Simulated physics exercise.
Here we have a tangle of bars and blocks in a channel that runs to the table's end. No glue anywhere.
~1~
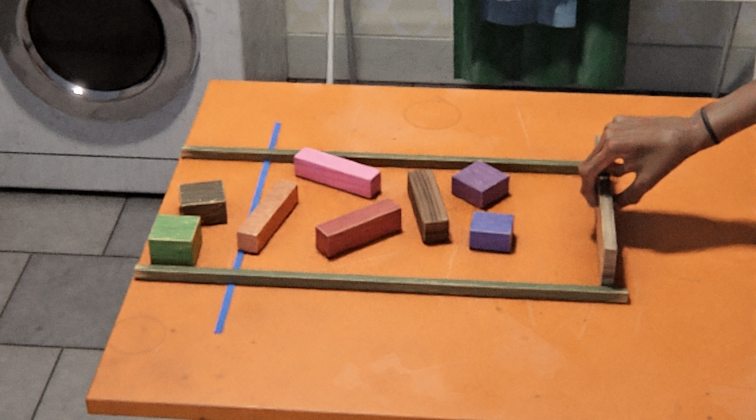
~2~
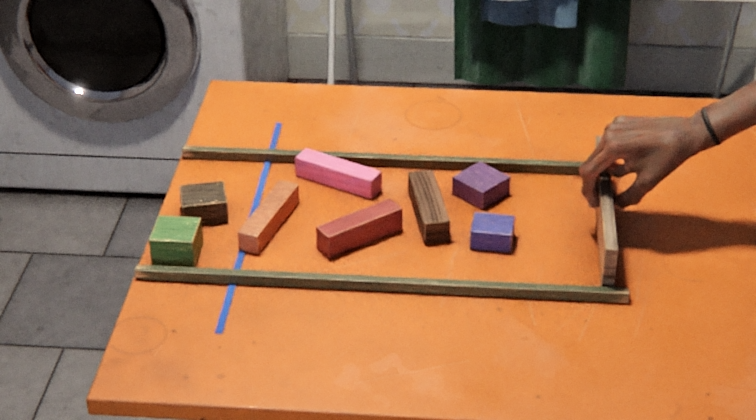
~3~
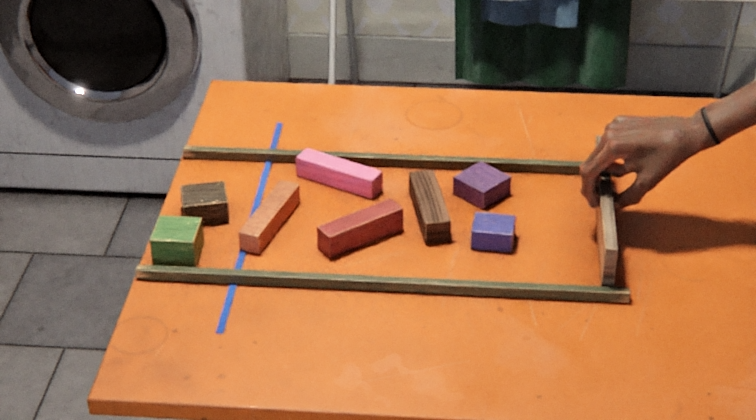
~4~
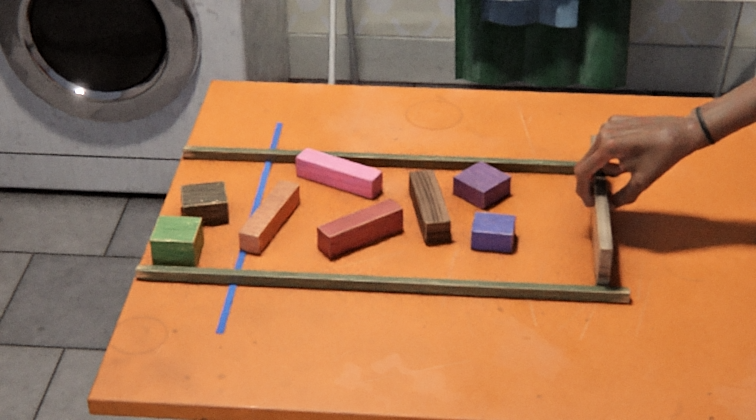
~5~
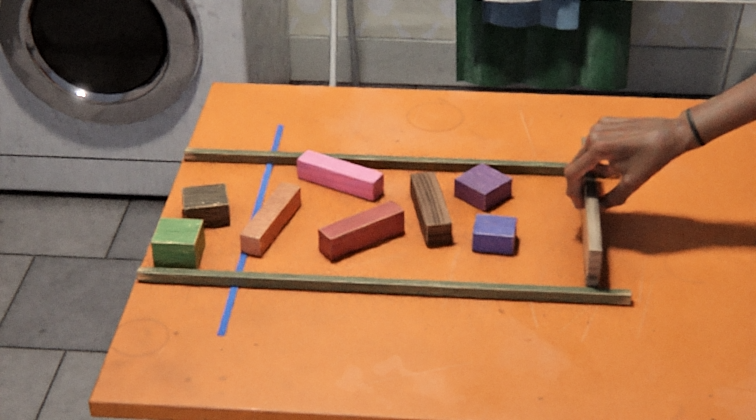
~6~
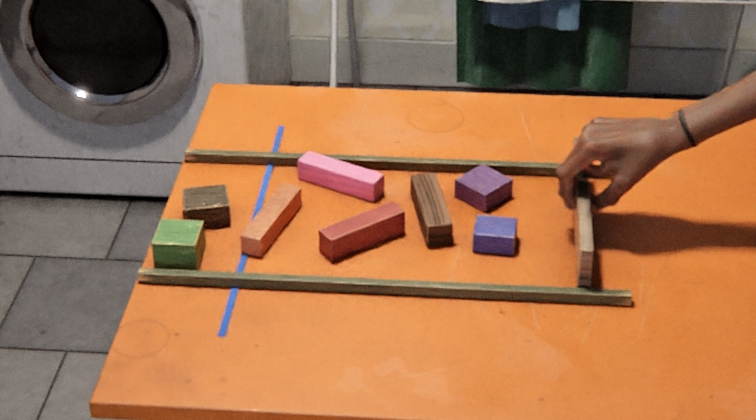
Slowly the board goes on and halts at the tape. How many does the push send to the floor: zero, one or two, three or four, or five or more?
In the end the number that fall off is three or four.
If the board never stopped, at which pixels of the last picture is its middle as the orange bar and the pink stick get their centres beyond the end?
Its middle is around (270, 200) and around (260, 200).
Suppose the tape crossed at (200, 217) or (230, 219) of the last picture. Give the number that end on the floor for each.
It would be 6 and 4.
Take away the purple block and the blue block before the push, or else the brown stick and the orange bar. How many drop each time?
The counts: 0 and 0.
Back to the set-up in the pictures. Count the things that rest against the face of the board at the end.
2 of them.
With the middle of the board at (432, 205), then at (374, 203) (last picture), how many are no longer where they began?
5 and 6.
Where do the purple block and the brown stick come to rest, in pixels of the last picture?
First (242, 185), then (202, 204).
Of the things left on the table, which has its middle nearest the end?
The red bar ends nearest.
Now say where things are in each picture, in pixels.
Green block (176, 241); black block (203, 203); orange bar (268, 215); board (603, 210); tape (251, 216), in the first frame.
Black block (204, 204); blue block (493, 232), in the second frame.
Orange bar (270, 216); purple block (482, 185), in the third frame.
Green block (177, 241); red bar (361, 228), in the fourth frame.
Black block (206, 206); pink stick (340, 175), in the fifth frame.
Green block (179, 244); black block (206, 207); orange bar (272, 219); board (581, 211); tape (255, 219), in the sixth frame.
Soon after, none off yet; green block at rest near (179, 244); black block at rest near (206, 207); orange bar at rest near (272, 219).
After that, none off yet; green block displaced a little near (161, 246); black block displaced about its own width near (161, 208); orange bar displaced about its own width near (194, 219).
In the end, the number that fall off is three or four; gone, pink stick, orange bar, black block and green block.
